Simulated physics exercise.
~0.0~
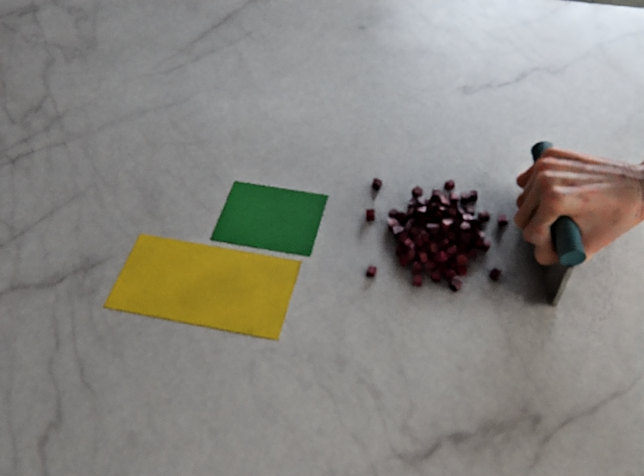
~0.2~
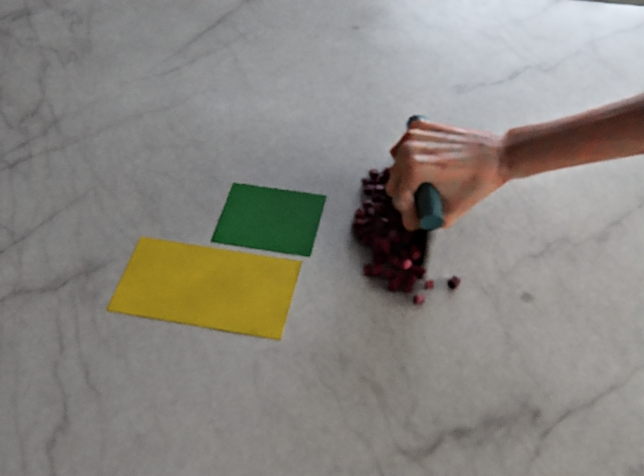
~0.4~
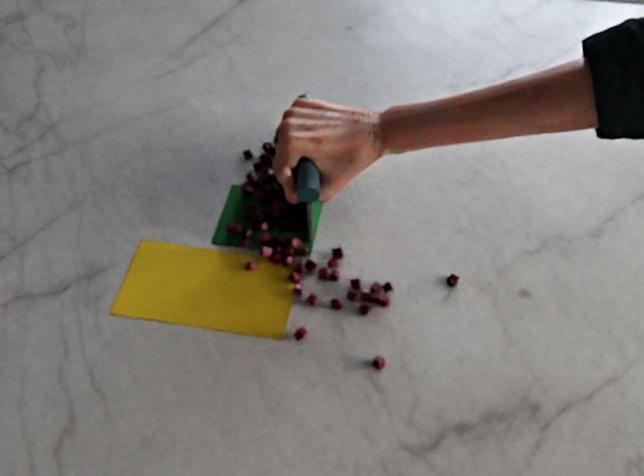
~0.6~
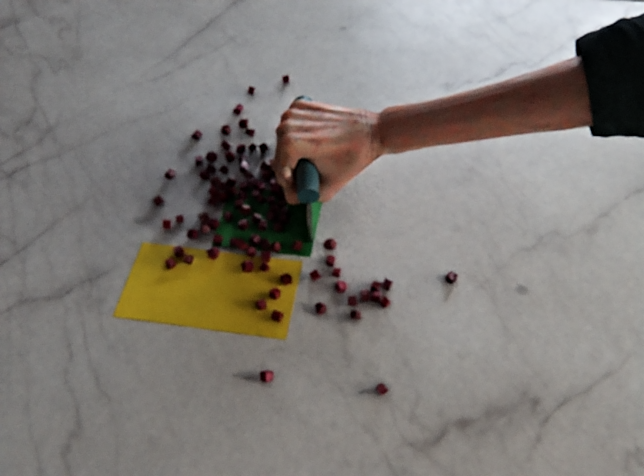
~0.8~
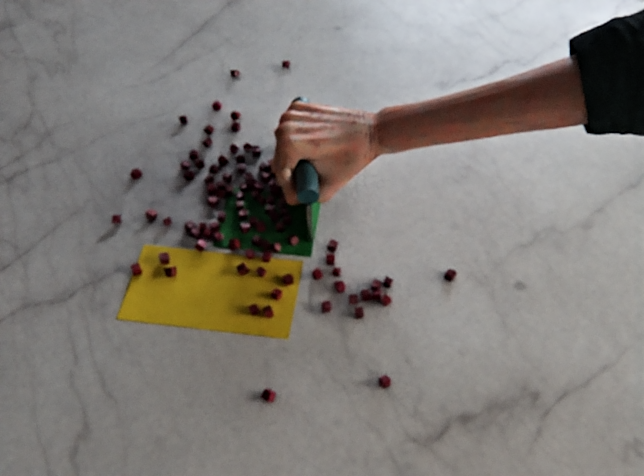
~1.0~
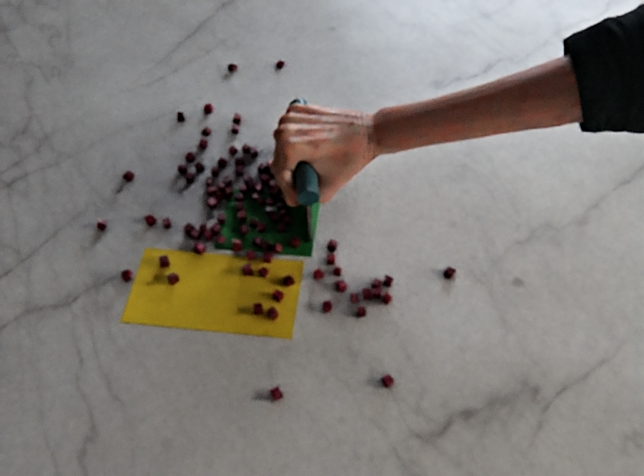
A hand gripping a dark-handled scraper starts at the right of a grey-veined marble surface, beside a loose heap of small dark red beetroot cubes. It sweeps left, gathering most of the cubes against the blade while a few slip out behind. The blade pushes the pile onto the green mat and stops there, with stray cubes trailing off to the right and below. The cubes ahead keep scattering leftward, some spreading across the yellow mat. They settle widely strewn, mostly on bare marble, with a good share on the green mat and fewer on the yellow, as the hand stays put.
